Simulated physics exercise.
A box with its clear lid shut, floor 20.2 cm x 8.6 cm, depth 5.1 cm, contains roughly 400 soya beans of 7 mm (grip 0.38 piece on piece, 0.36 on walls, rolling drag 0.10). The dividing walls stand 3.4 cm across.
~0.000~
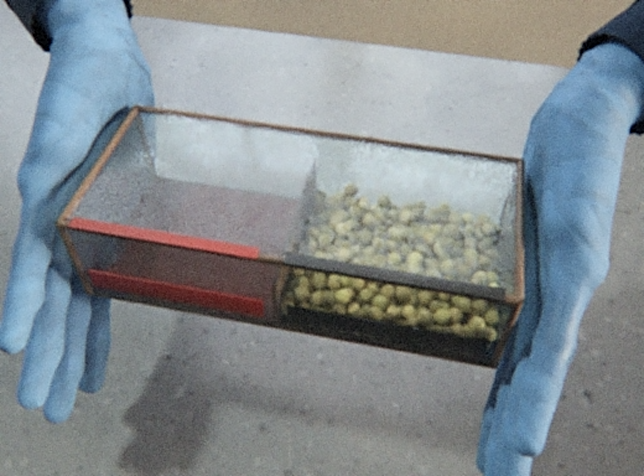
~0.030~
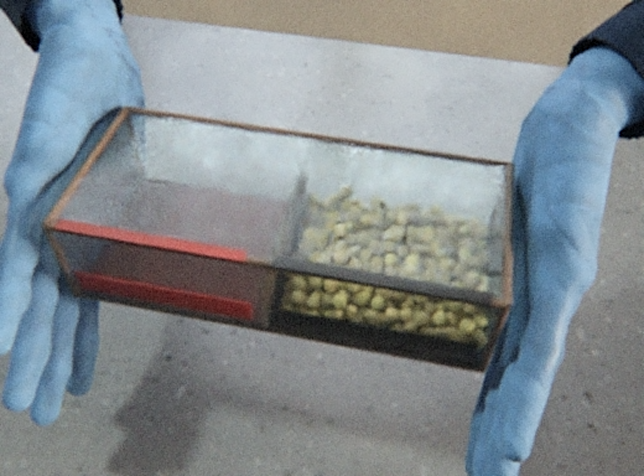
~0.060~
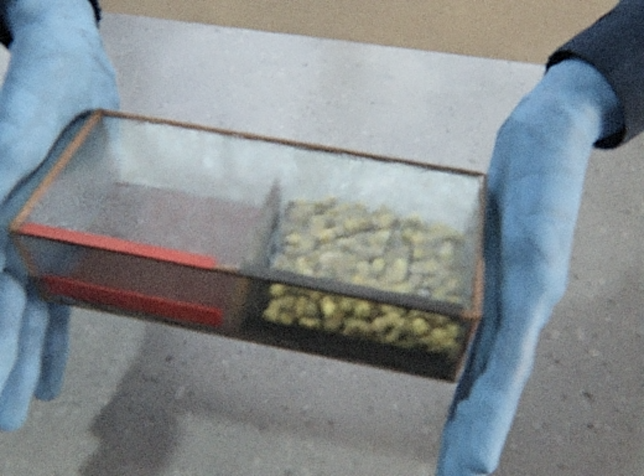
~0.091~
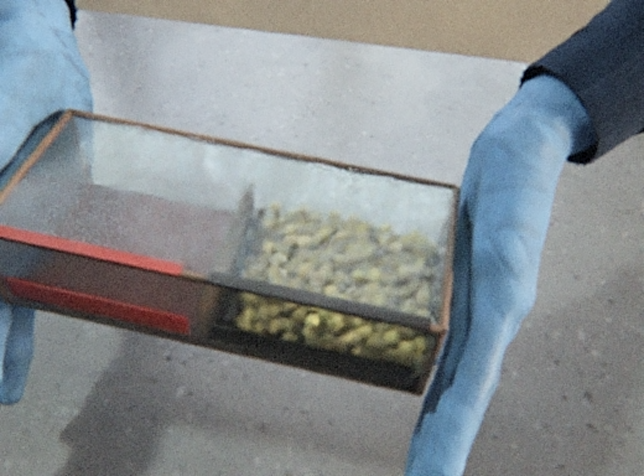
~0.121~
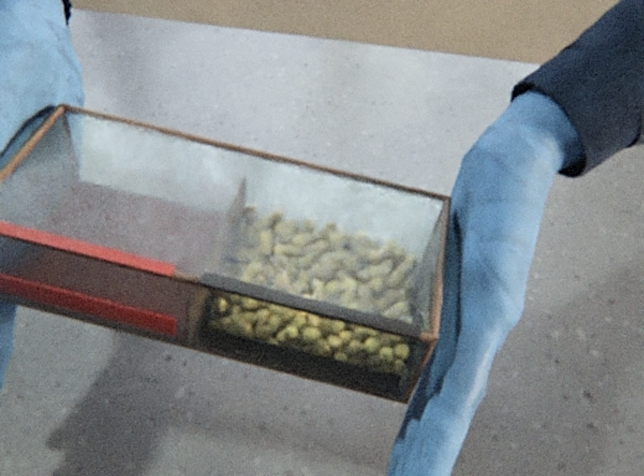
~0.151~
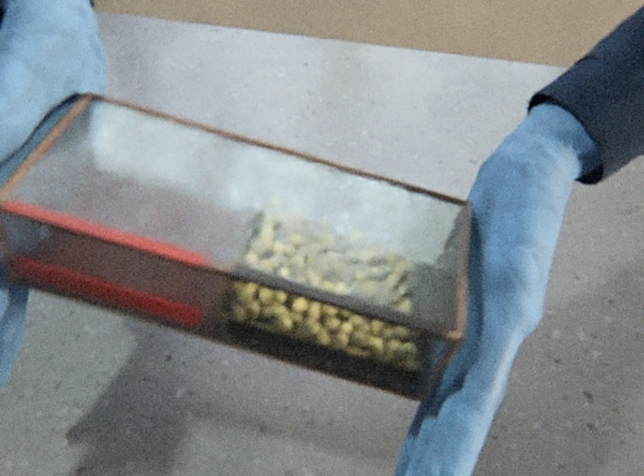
At first, two blue-gloved hands hold a clear-lidded box between them, its left compartment marked in red and empty, its right one holding pale greenish beans. The hands shift the box left while its right side dips lower, then move it partway back right, tilting it further.
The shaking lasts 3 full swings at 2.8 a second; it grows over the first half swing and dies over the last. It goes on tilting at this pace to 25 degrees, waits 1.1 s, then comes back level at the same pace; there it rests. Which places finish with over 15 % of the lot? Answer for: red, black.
Red: Under, black: Over.
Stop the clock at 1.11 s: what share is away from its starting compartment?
Roughly 0 per cent.
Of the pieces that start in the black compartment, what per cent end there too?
Some 100 per cent.
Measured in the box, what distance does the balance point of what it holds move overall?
Some 2.0 cm.
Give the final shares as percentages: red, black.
Red 0, black 100.
After 0.67 s, tilt 25 degrees; black 100 %; middle of all pieces near (516, 260).
After 1.11 s, tilt 25 degrees; black 100 %; middle of all pieces near (412, 291).
After 1.50 s, tilt 21 degrees; black 100 %; middle of all pieces near (415, 288).
After 1.89 s, tilt 0 degrees; black 100 %; middle of all pieces near (436, 259).
At rest (2.1 s), red 0 %, black 100 %.
